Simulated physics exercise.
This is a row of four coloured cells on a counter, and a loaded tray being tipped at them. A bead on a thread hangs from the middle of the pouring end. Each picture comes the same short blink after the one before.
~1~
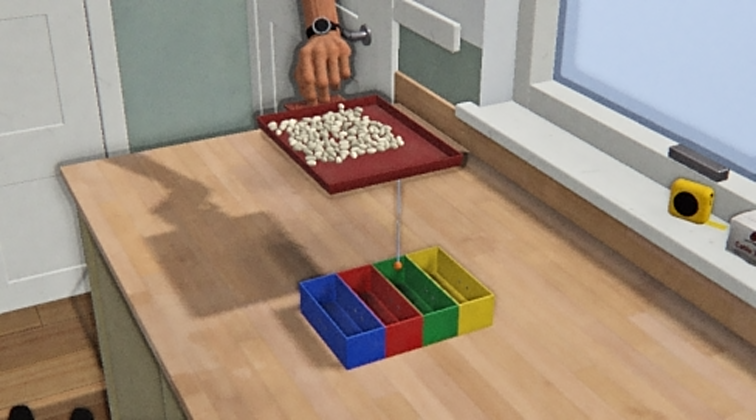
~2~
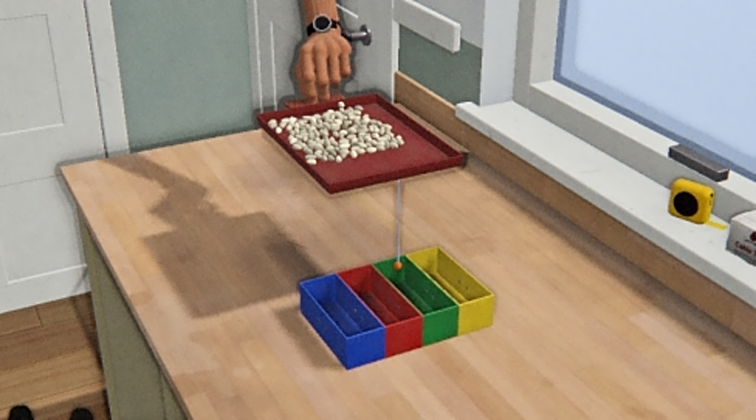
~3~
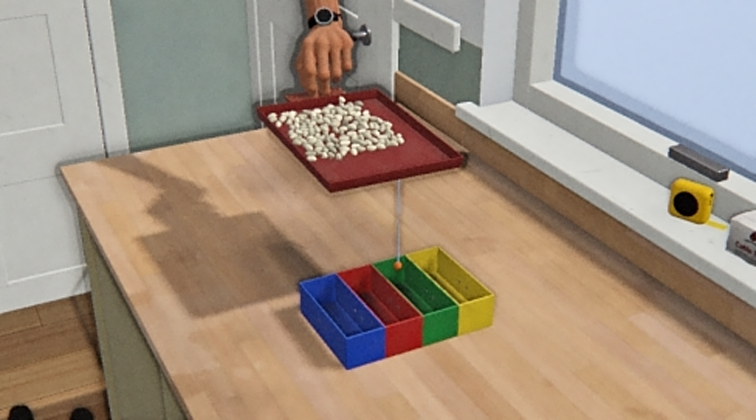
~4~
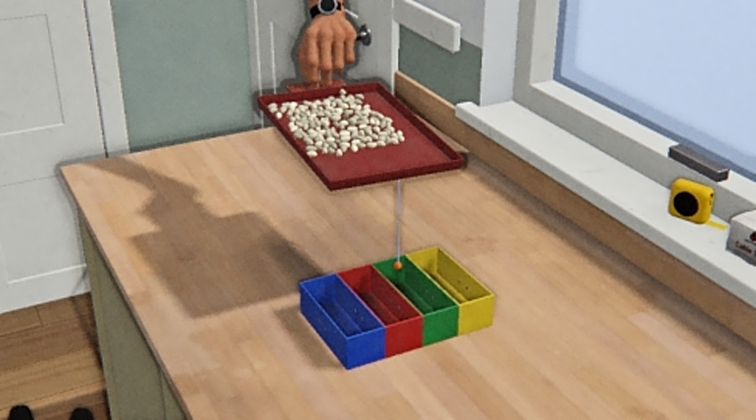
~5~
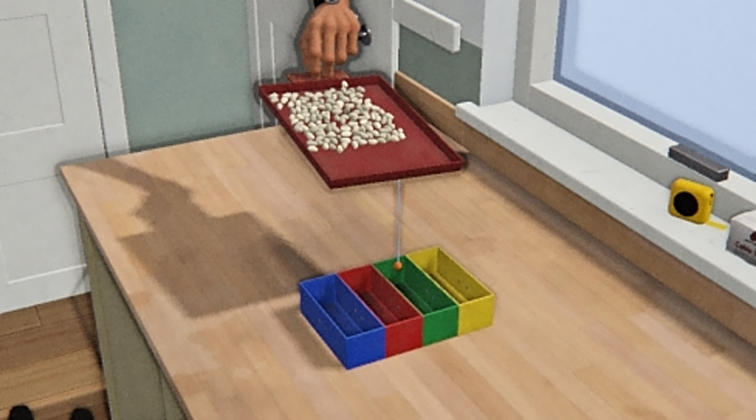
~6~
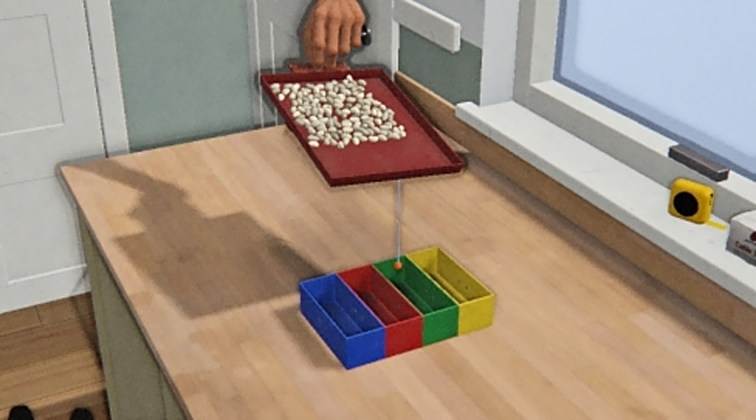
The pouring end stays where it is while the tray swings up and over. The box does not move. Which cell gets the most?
The yellow cell gets the most.
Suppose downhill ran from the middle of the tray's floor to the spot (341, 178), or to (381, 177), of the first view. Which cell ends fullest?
At the first place that blue cell, at the second the red cell.
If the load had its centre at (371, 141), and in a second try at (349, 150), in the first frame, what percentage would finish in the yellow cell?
The first gives 50 %, the second 50 %.
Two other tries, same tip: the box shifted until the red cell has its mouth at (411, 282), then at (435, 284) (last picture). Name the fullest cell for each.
In turn: Green; the green cell.
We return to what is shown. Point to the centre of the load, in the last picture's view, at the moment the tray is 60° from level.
Close to (434, 160).
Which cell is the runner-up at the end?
In second place: The green one.
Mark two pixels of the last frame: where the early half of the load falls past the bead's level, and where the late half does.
Early half (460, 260), late half (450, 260).
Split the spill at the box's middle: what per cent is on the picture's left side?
Close to 0 per cent.
Just after the last frame, tray tipped steeply; the larger part on the tray; just a few in the yellow cell; about a tenth falling or outside the box.
A moment on, tray tipped right over; roughly half on the tray; roughly a quarter in the yellow cell; about a tenth in the green cell; just a few in the red cell; roughly a quarter falling or outside the box.
Further on, tray tipped past a quarter turn; roughly half in the yellow cell; about a tenth in the green cell; just a few in the red cell; roughly a third falling or outside the box.
When it is over, tray tipped past a quarter turn; roughly half in the yellow cell; about a tenth in the green cell; just a few in the red cell; not one in the blue cell; roughly a third outside the box.
